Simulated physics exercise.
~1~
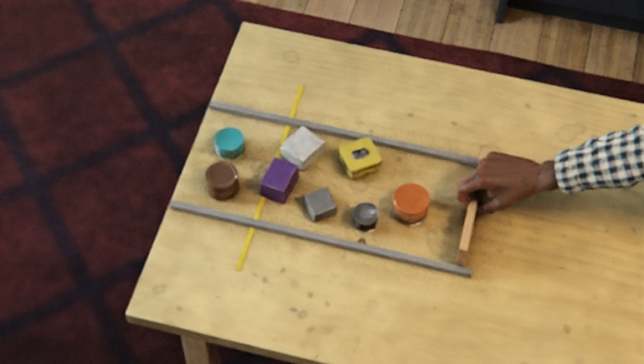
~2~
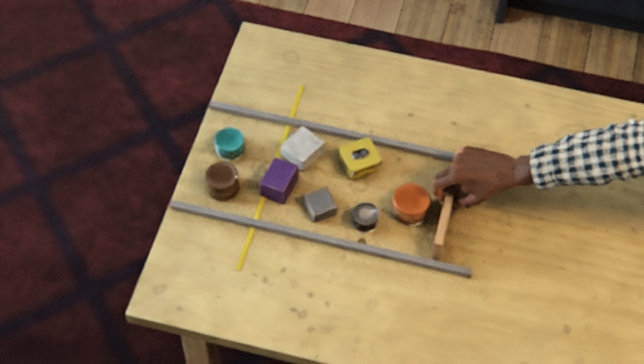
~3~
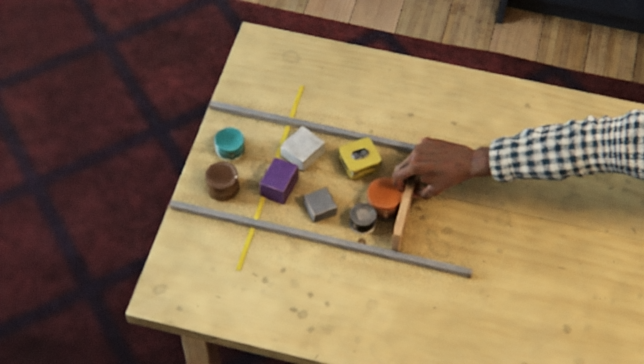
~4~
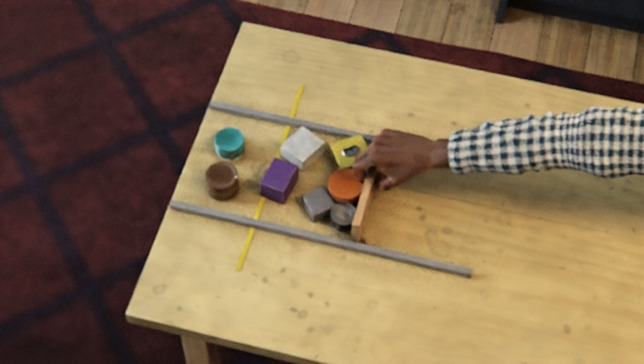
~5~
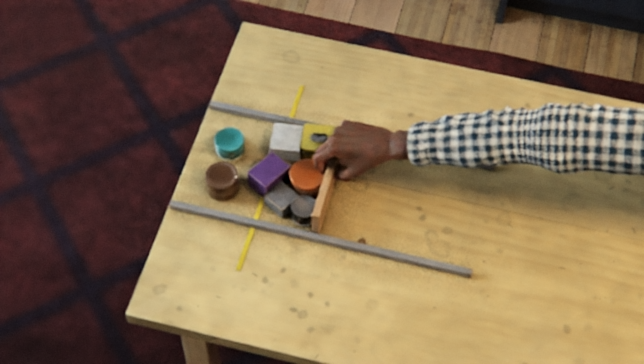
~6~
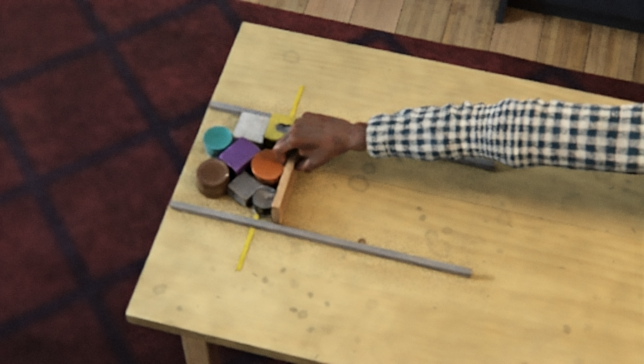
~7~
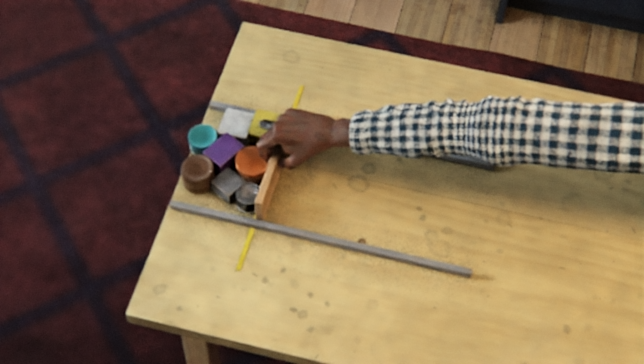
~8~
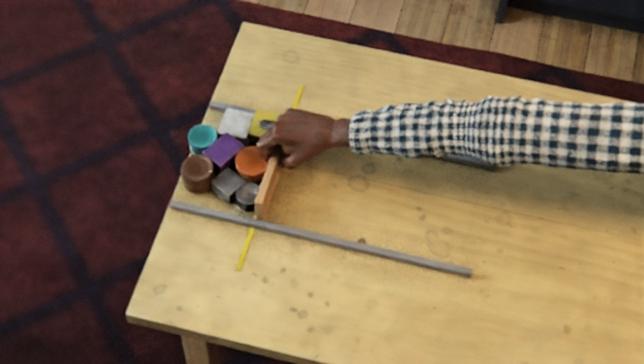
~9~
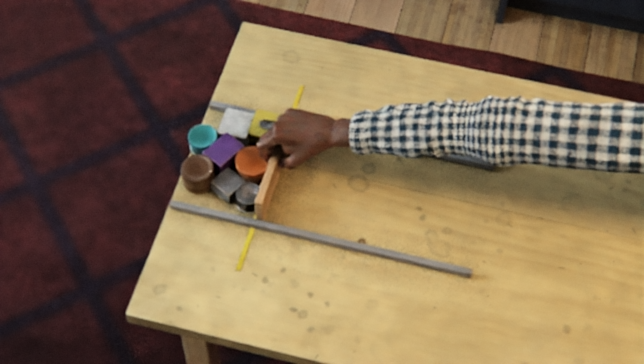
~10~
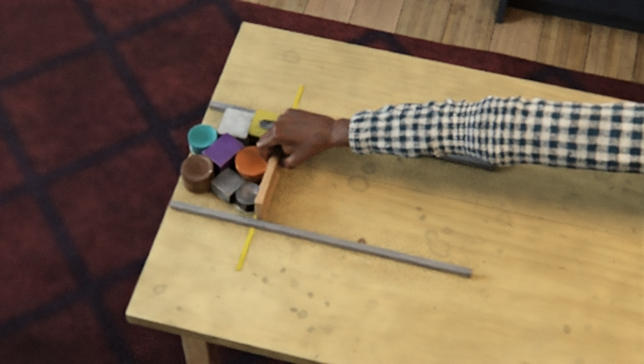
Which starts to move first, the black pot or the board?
The board starts to move first, sliding left while the black pot is still at rest. The pot only moves later, as the push reaches it.
